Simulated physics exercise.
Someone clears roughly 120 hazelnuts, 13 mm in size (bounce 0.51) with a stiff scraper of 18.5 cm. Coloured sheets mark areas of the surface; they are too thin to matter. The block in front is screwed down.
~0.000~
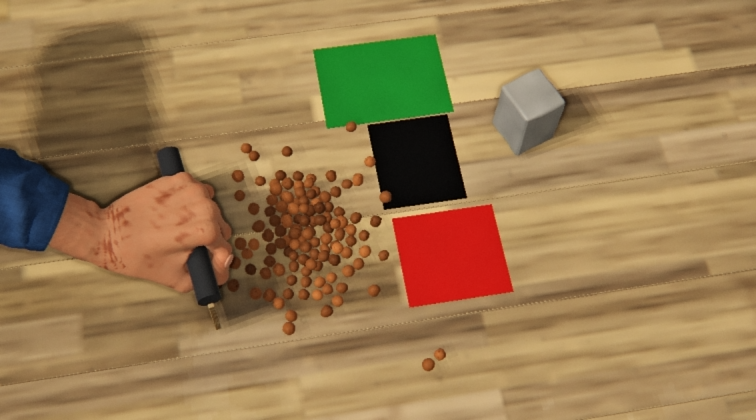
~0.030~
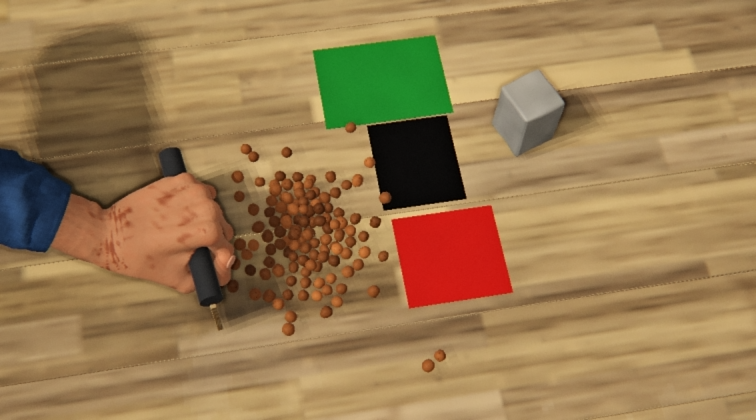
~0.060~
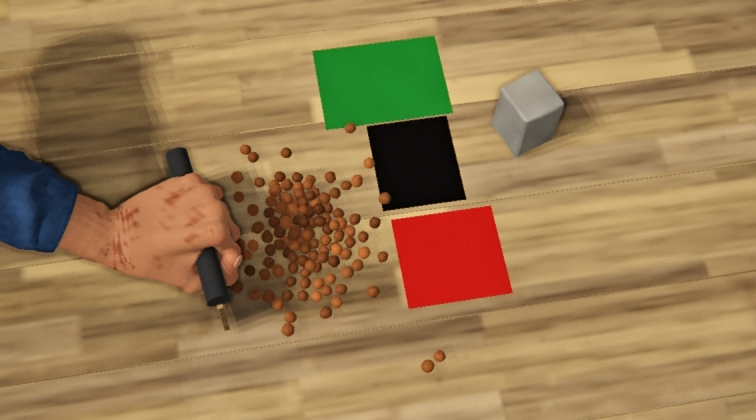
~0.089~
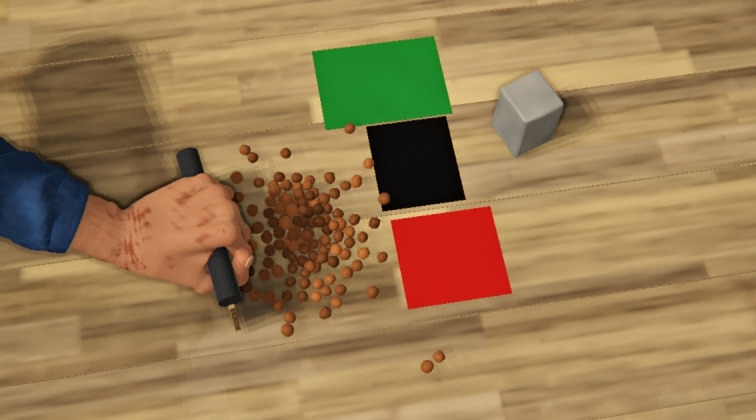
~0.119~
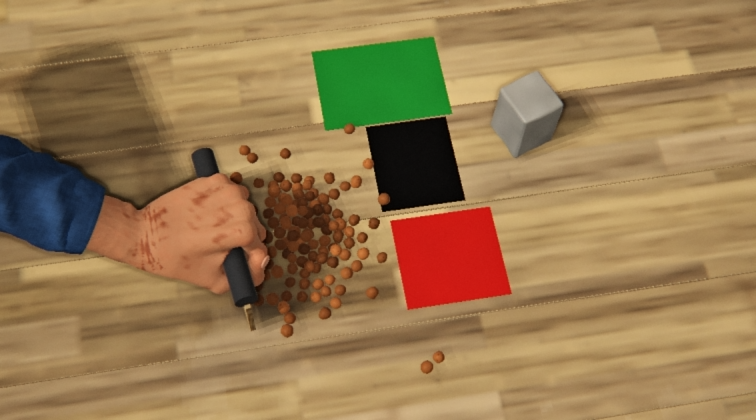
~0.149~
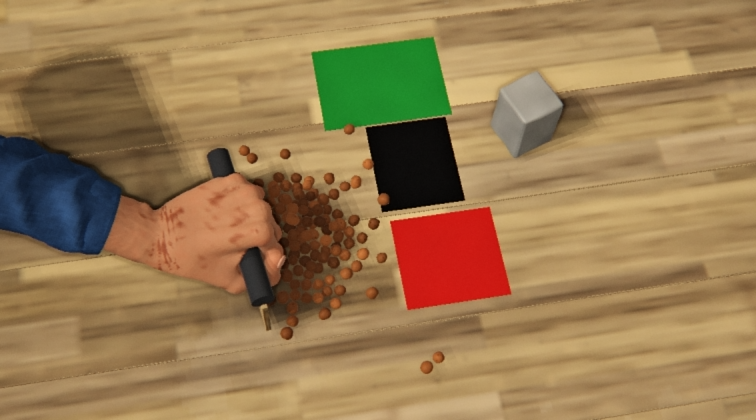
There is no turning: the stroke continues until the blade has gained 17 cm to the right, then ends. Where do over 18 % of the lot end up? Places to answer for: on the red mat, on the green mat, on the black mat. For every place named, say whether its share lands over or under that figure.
Red mat - over, green mat - under, black mat - over.
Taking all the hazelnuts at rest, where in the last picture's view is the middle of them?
Centre at rest: Approx. (411, 218).
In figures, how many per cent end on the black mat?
It comes to about 25 percent.
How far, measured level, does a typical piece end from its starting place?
12 cm.
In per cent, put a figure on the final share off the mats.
Share: Approx. 40 %.
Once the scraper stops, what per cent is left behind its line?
Near 5 percent, give or take.
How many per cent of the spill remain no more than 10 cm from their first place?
Roughly 20 per cent.
Then, at 0.31 s, scraper 14 cm from its start, spill 21 cm wide; red mat 5 %, off the mats 90 %.
After 0.48 s, scraper 18 cm from its start, spill 25 cm wide; red mat 30 %, black mat 20 %, off the mats 45 %.
Then, at 0.62 s, scraper 18 cm from its start, spill 27 cm wide; red mat 35 %, black mat 25 %, off the mats 40 %.
In the end, at 1.1 s, red mat 30 %, black mat 25 %, green mat 0 %, off the mats 40 %.
